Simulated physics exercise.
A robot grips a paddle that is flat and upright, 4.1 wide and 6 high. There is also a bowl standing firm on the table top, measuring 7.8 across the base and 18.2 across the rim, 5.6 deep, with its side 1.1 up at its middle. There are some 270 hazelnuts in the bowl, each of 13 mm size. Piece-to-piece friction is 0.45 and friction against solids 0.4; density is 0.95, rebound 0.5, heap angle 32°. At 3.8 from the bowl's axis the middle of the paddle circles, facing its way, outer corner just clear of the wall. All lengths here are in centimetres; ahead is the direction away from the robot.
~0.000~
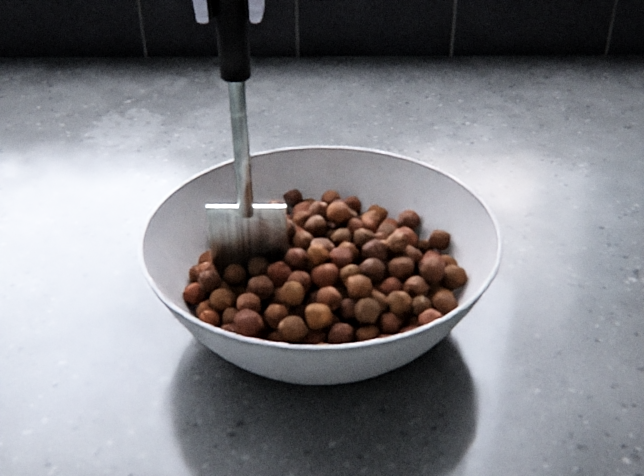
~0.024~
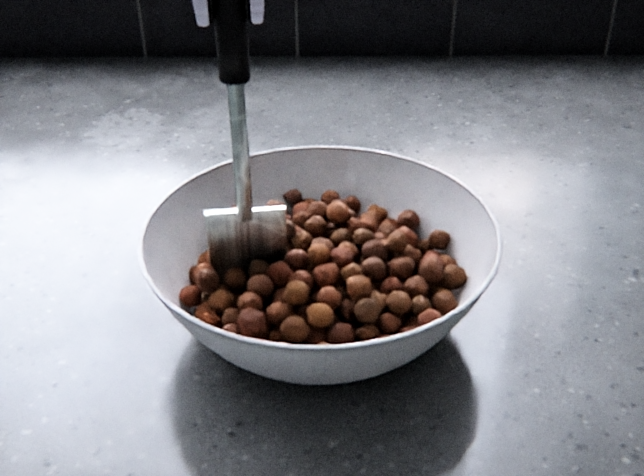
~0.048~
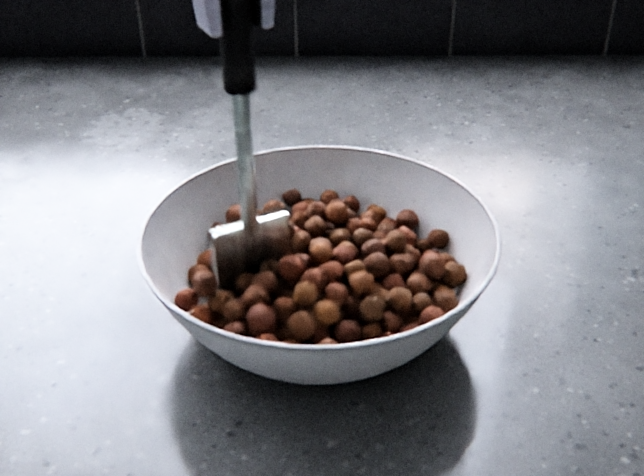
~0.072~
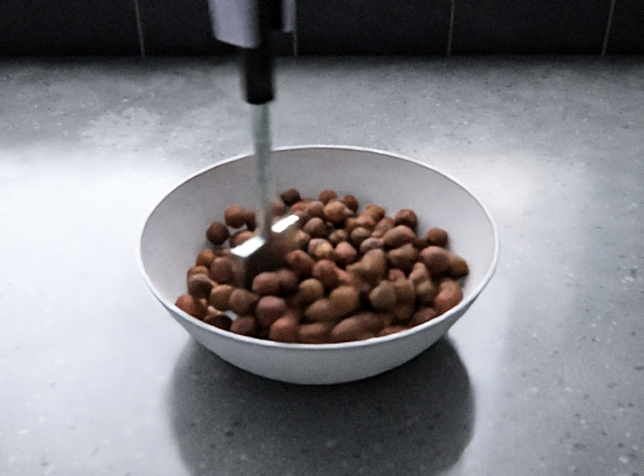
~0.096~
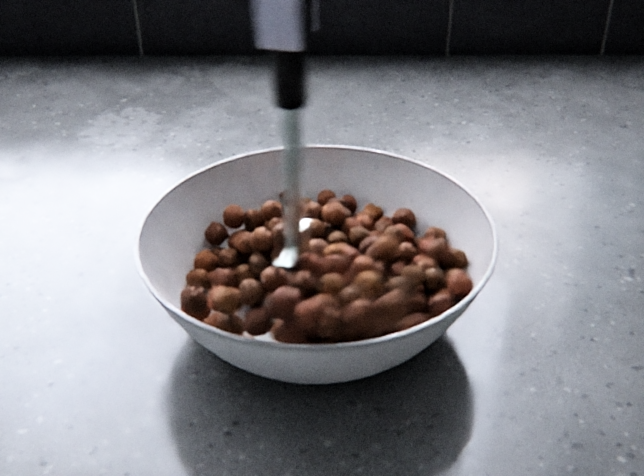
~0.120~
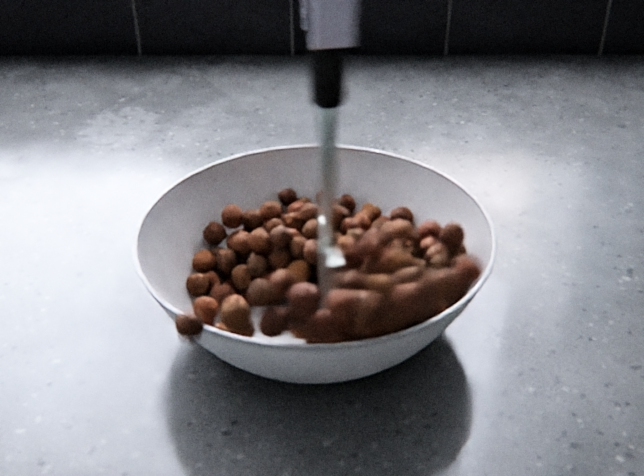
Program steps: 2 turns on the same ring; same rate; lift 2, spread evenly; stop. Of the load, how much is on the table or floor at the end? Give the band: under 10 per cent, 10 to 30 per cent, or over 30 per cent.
Band: Over 30 per cent.
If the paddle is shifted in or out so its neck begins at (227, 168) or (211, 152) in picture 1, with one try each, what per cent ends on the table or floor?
Close to 50 and 40 in a hundred.
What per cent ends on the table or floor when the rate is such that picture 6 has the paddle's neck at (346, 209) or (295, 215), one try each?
Around 50 and 30 percent, in that order.
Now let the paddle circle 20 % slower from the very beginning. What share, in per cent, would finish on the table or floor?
Near 30 in a hundred, it would be.
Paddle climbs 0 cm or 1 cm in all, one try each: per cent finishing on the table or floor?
55 % and 50 %.
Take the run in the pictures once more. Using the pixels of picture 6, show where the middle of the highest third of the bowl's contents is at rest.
Estimated centre: (341, 267).
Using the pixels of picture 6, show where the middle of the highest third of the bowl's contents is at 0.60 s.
It is centred roughly at (387, 256).
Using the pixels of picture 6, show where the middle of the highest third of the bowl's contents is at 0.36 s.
Somewhere around (206, 227) in the last view.
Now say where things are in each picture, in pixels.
The first frame shows the paddle neck at (244, 181), 0° round; upper third of the load around (327, 257), from x 195 to 455, top at y 200; 271 in the bowl.
The second frame shows the paddle neck at (243, 184), 7° round; upper third of the load around (322, 264), from x 190 to 455, top at y 200.
The third frame shows the paddle neck at (248, 196), 28° round; upper third of the load around (320, 268), from x 190 to 455, top at y 200.
The fourth frame shows the paddle neck at (266, 208), 52° round; upper third of the load around (325, 287), from x 190 to 455, top at y 200.
The fifth frame shows the paddle neck at (295, 214), 77° round; upper third of the load around (343, 287), from x 195 to 460, top at y 195; 270 in the bowl, 1 in flight or on the tool.
The sixth frame shows the paddle neck at (328, 213), 101° round; upper third of the load around (372, 284), from x 190 to 470, top at y 195; 266 in the bowl, 5 in flight or on the tool.
After 0.36 s, 340° round, highest piece 10 above the table; 182 in the bowl, 56 on the table or floor, 33 in flight or on the tool.
After 0.60 s, 220° round, highest piece 9 above the table; 157 in the bowl, 108 on the table or floor, 6 in flight or on the tool.
After 0.91 s, 0° round, highest piece 5 above the table; 152 in the bowl, 119 on the table or floor.
After 1.61 s, 0° round, highest piece 5 above the table; 152 in the bowl, 119 on the table or floor.
In the end, 152 in the bowl, 119 on the table or floor. That is 44 % on the table or floor.
